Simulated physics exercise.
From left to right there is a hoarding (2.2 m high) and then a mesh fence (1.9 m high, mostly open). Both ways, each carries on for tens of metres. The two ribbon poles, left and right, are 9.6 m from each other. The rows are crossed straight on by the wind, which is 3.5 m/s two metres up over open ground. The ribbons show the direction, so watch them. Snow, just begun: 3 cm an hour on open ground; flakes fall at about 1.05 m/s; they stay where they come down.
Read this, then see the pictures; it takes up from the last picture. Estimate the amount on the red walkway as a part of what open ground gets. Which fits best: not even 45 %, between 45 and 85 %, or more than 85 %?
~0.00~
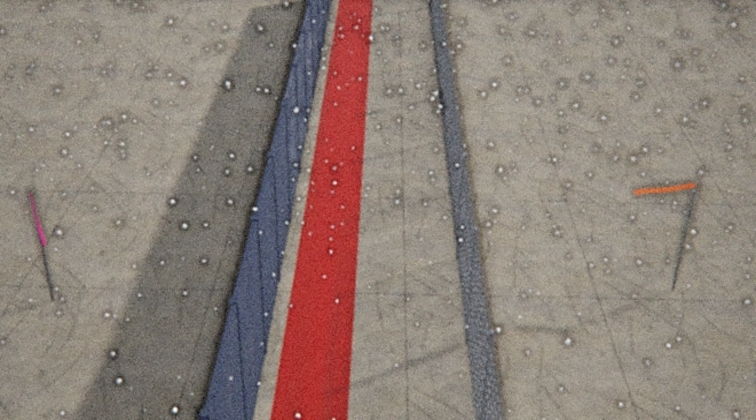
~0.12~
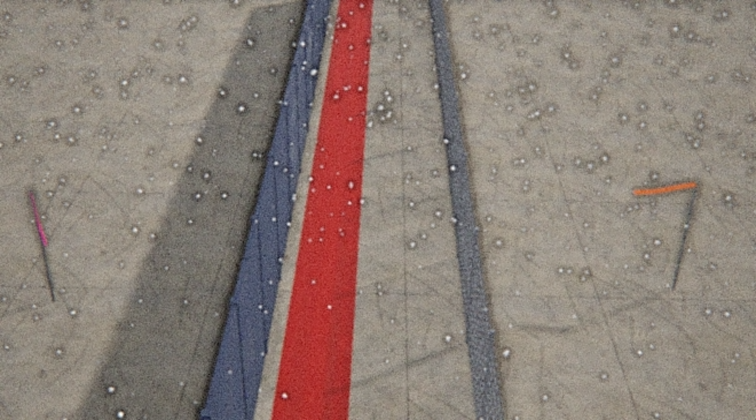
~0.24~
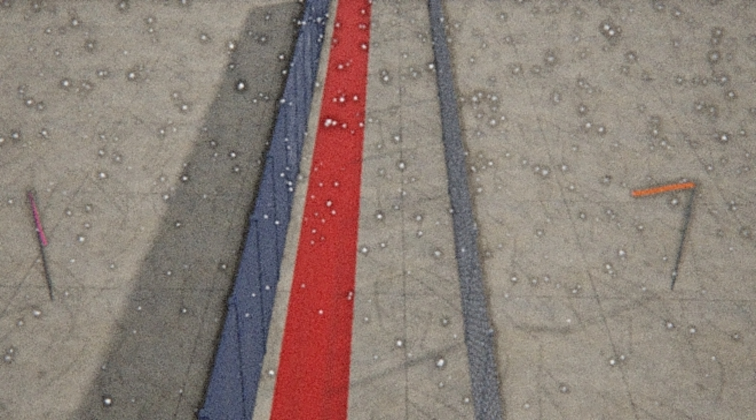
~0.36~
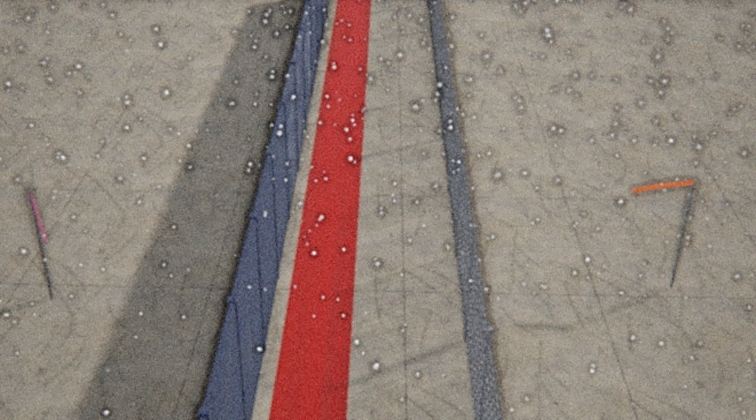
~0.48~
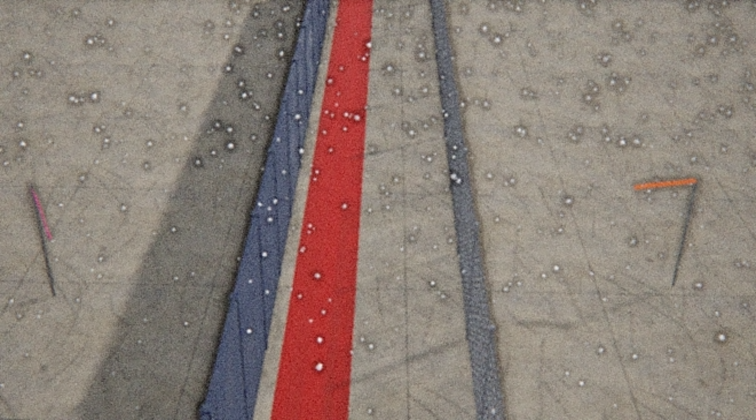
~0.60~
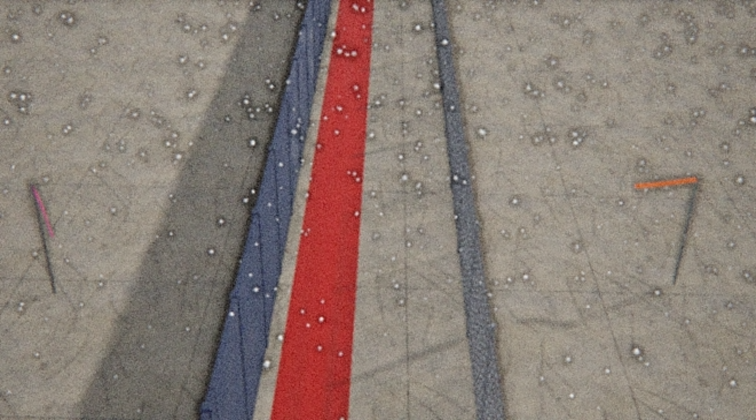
The best fit is over 85 %.
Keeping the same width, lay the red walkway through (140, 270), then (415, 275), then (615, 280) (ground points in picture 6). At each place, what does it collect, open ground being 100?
Try 1: Near 80 %; try 2: Near 100 %; try 3: Near 100 %.
After 10 minutes open ground has 5 mm and the red walkway 5 mm.
After 30 minutes open ground has 15 mm and the red walkway 16 mm.
After 60 minutes open ground has 30 mm and the red walkway 31 mm, so the red walkway has 104 % of the open amount; the left half of it has 107 %, the right half 100 %.
